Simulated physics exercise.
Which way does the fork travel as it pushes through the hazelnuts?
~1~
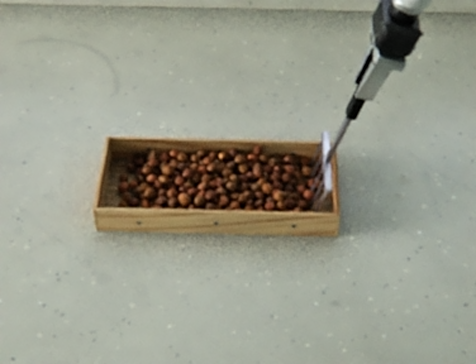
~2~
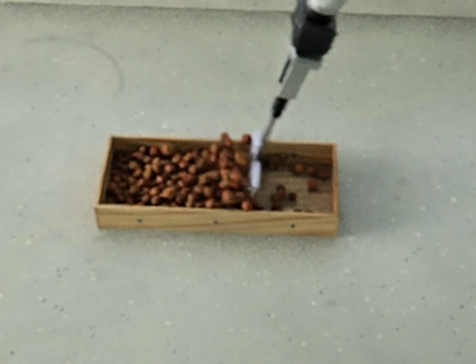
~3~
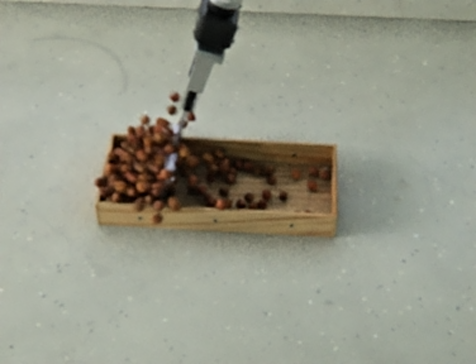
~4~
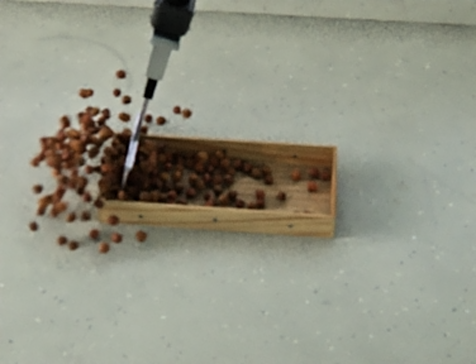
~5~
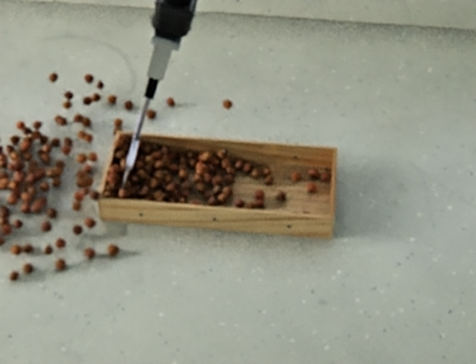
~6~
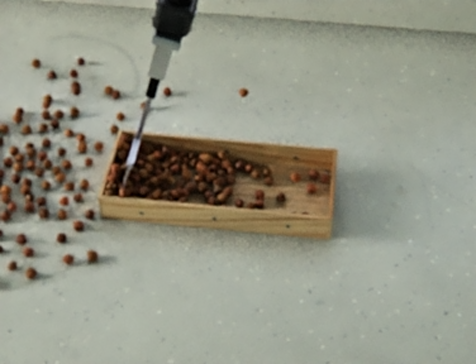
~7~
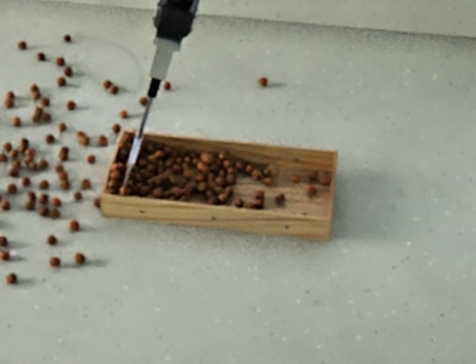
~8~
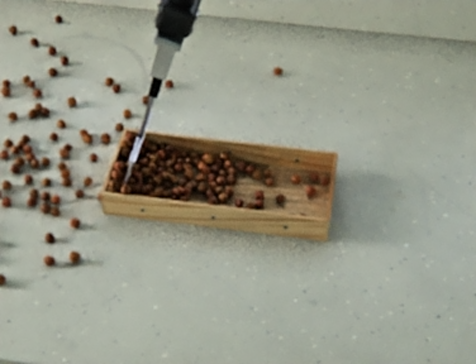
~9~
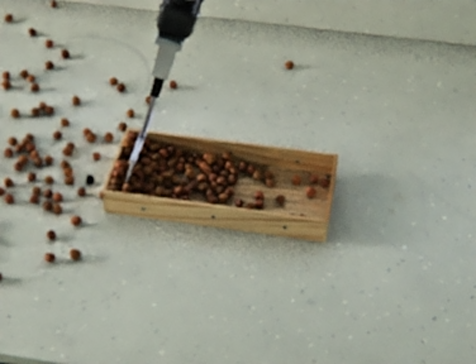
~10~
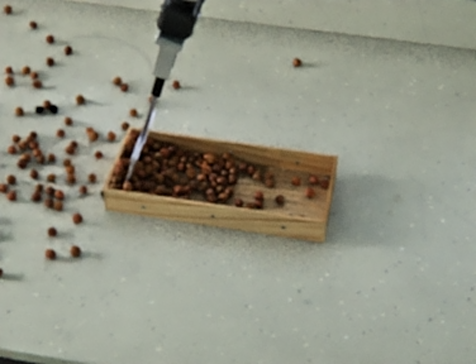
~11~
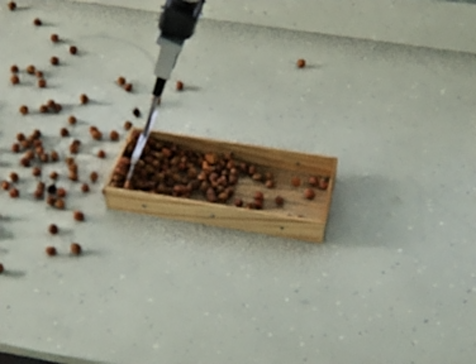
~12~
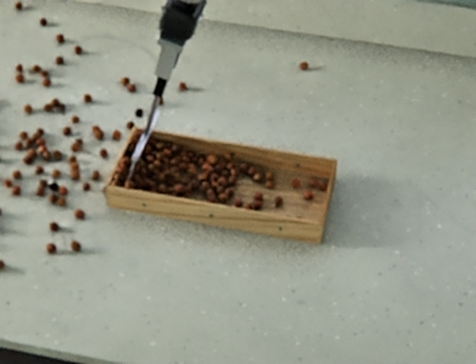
The fork moves to the left, going from the right end of the tin toward the left end.
